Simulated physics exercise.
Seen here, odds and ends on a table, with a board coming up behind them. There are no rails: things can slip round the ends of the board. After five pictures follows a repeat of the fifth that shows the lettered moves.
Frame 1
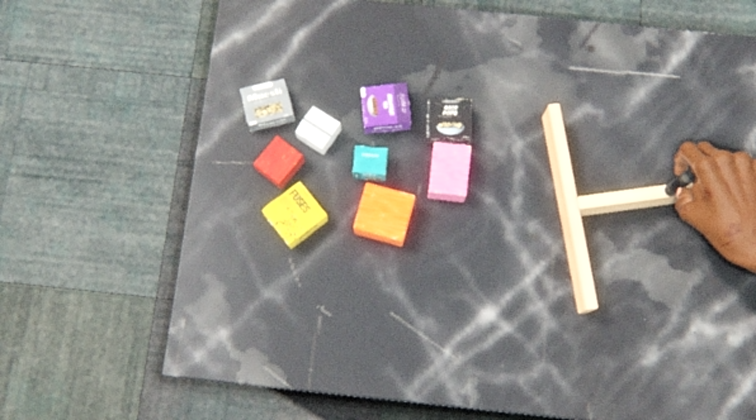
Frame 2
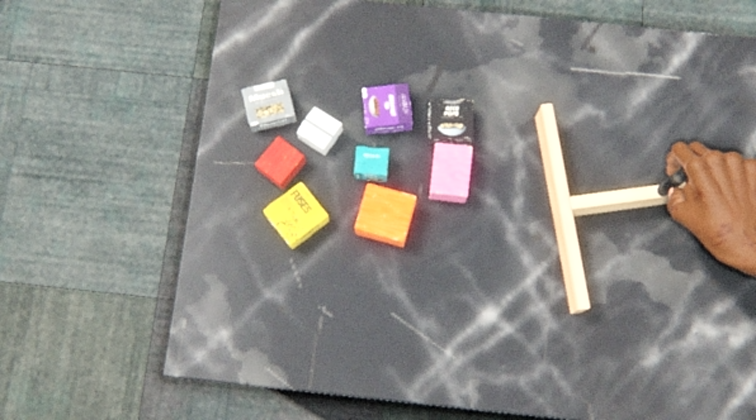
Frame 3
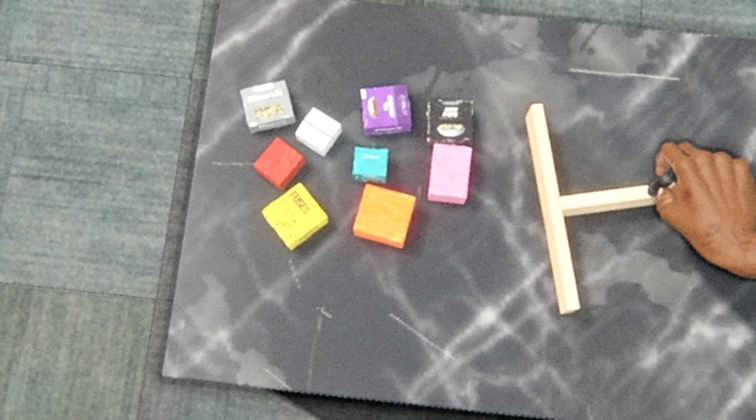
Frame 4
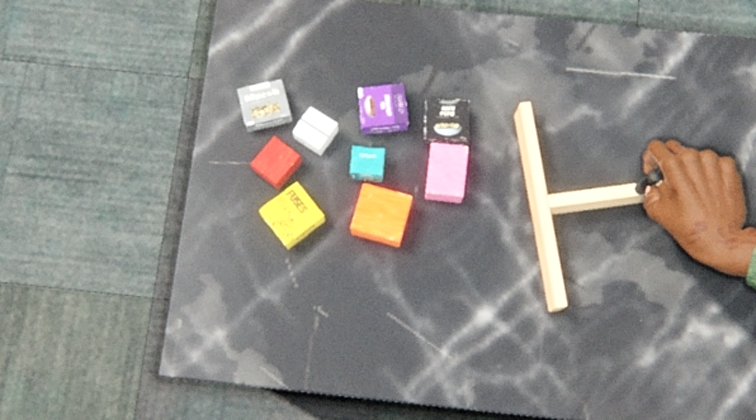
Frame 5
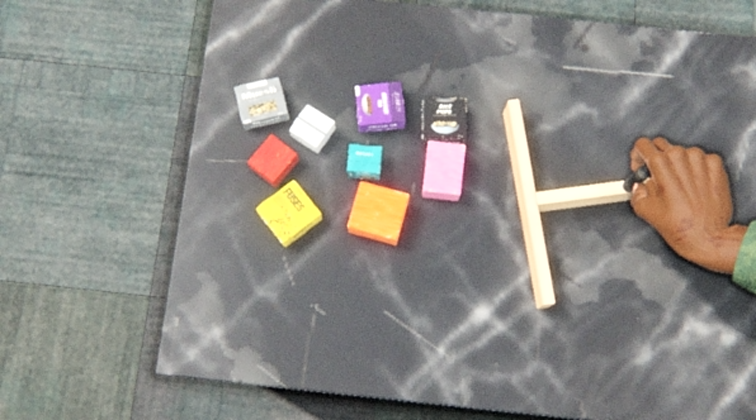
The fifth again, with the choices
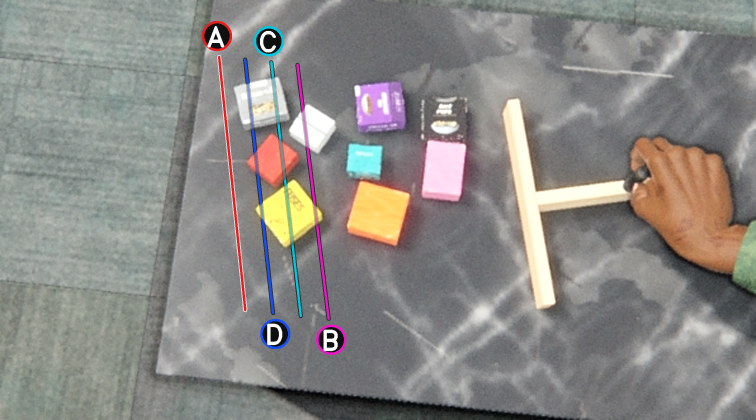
A hand slides a wooden T-shaped board left across a table toward several colourful boxes.
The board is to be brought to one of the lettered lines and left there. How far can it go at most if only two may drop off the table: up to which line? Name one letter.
No third one falls up to C.
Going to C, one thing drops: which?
It is the grey packet.
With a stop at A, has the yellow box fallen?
Yes.
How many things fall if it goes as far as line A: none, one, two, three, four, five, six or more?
Six or more.
On the marked copy, A at (232, 180); B at (312, 188); C at (285, 185); D at (258, 183).
With C. Early on, board (444, 190); purple packet (354, 106); black packet (401, 118).
Further on, board (355, 181); grey packet (217, 98); white box (242, 140).
At the end, board (287, 175); grey packet over the edge; purple packet (205, 92); one fallen.
As for the rest, A drops six; B is within the limit but short; D drops three.
